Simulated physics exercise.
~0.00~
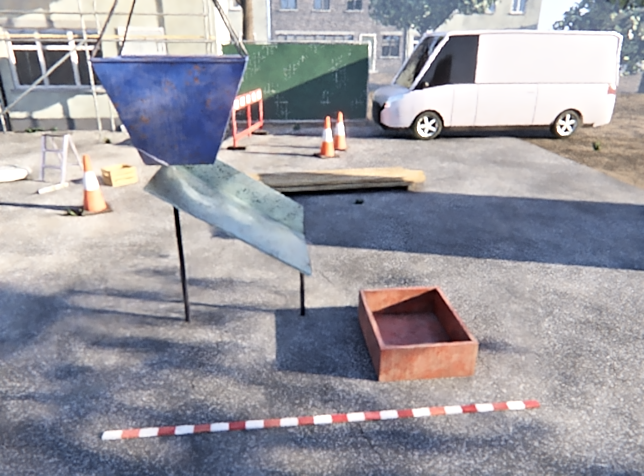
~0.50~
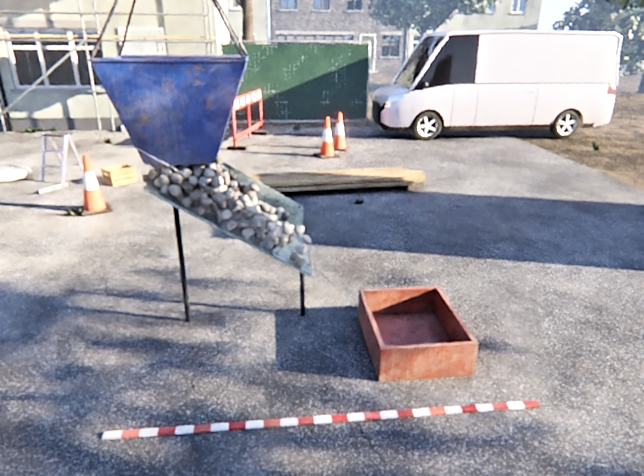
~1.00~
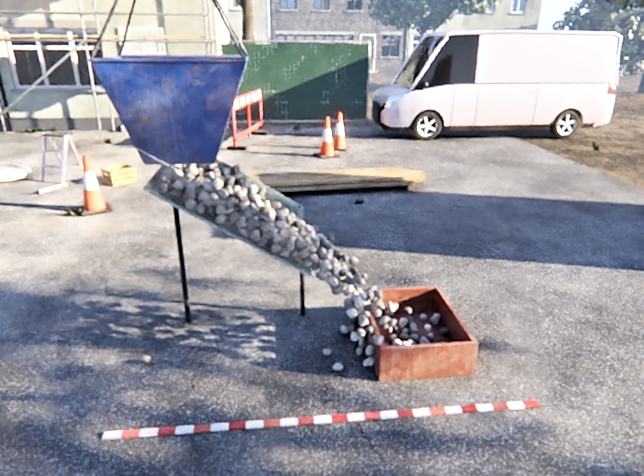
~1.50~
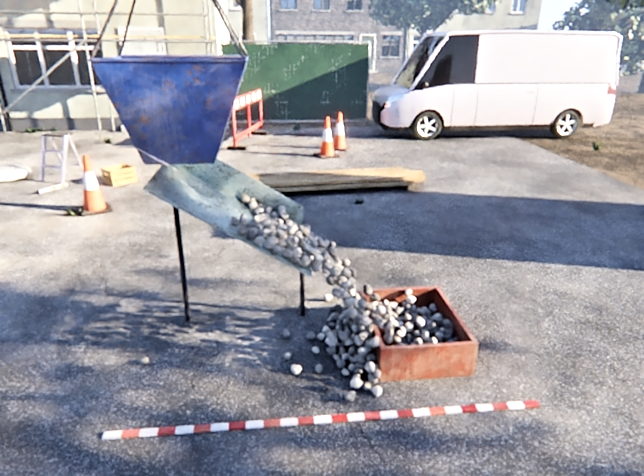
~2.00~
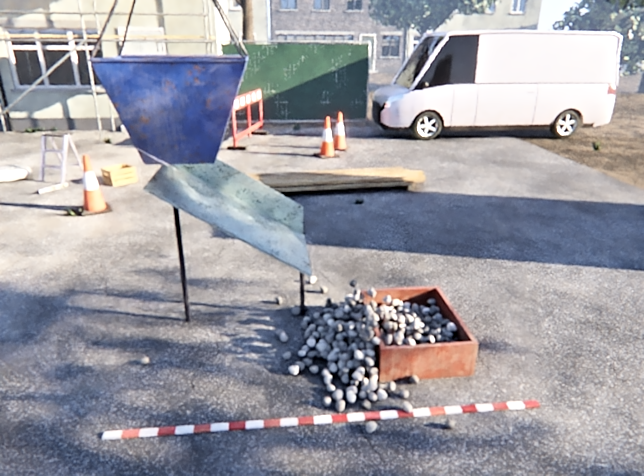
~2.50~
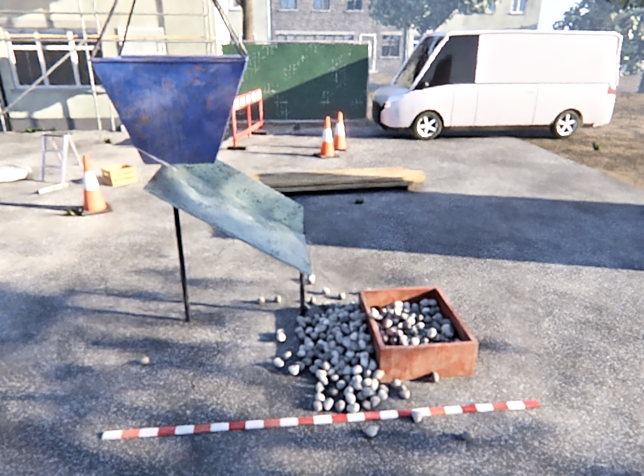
Rounded grey stones drop from the bottom of a blue skip hanging over a paved yard and spread across a sloping steel plate on thin legs. They slide down to the right in a thick stream and pour off the lower edge, some landing in an open reddish bin and others falling short. As the plate empties from the top, a heap builds against the bin's left side and spreads toward a red and white striped pole. Finally the plate is bare, and the stones lie still, roughly half in the bin and half outside, mostly on its left.
